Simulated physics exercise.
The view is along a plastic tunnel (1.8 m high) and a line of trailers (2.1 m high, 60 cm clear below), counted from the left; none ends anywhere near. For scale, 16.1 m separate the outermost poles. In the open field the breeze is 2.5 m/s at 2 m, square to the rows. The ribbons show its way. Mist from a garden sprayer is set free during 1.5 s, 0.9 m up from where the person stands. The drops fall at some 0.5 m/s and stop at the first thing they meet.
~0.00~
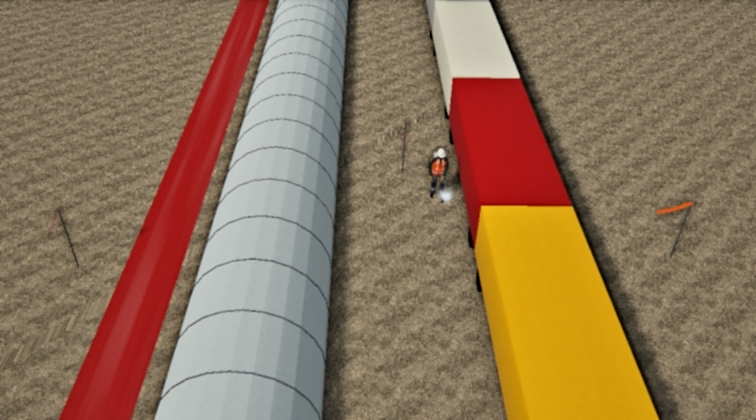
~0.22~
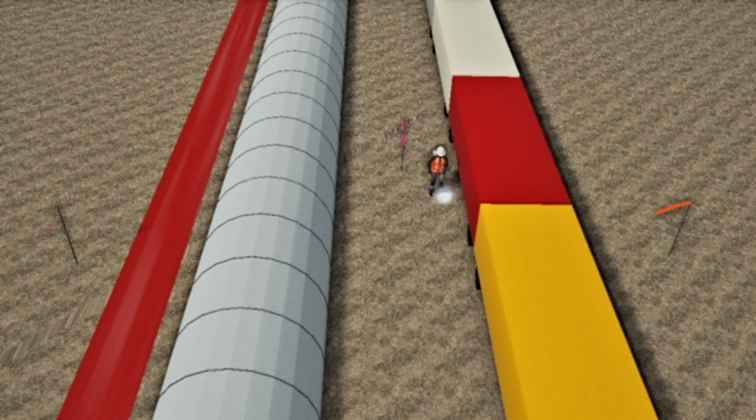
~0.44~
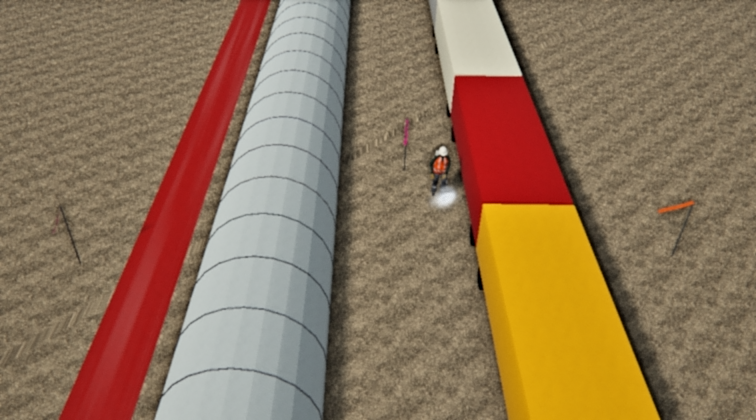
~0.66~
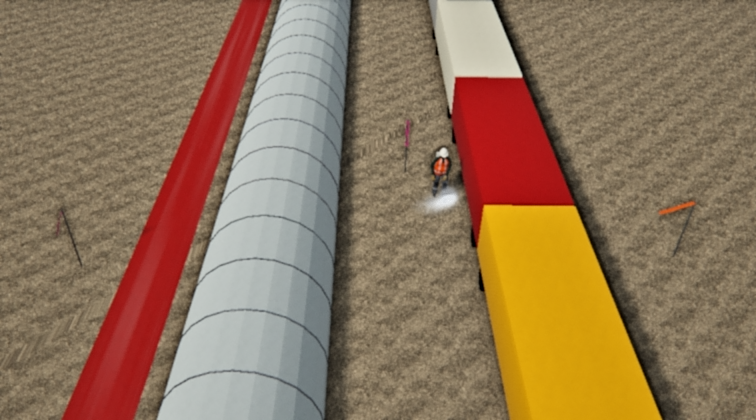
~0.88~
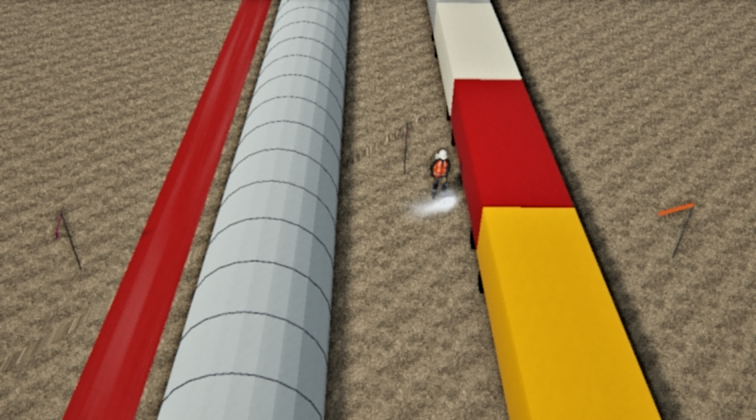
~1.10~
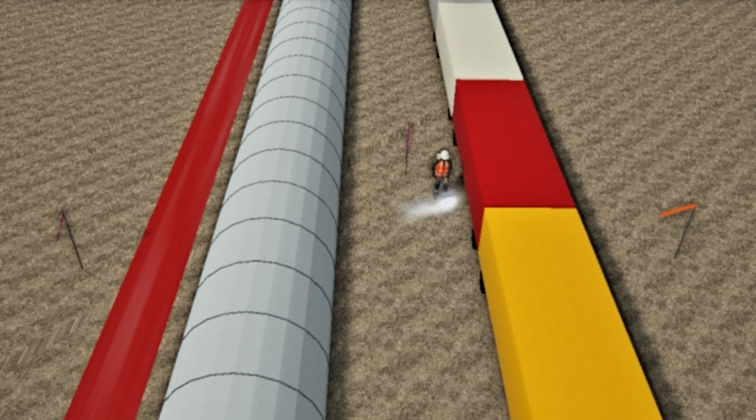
Bare field between a long pale plastic tunnel and parked trailers, a figure in orange standing as white mist spreads slightly leftward.
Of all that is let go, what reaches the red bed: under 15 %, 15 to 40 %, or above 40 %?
On the red bed: Not even 15 %.
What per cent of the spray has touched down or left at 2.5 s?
Near 20 %.
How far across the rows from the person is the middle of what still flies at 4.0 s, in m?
Roughly 2.5 m.
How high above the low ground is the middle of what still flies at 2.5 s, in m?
About 0.4 m.
After 2.5 s, 78 % is in the air or yet to come; 0 % lies on the red bed; the middle of what still flies is 0.5 m above the low ground, near (393, 208).
After 4.0 s, 40 % is in the air or yet to come; 0 % lies on the red bed; the middle of what still flies is 0.6 m above the low ground, near (356, 205).
After 8.0 s, 3 % is in the air or yet to come; 0 % lies on the red bed.
After 20.0 s, 0 % is in the air or yet to come; 0 % lies on the red bed.
After 45.0 s, 0 % is in the air or yet to come; 0 % lies on the red bed.
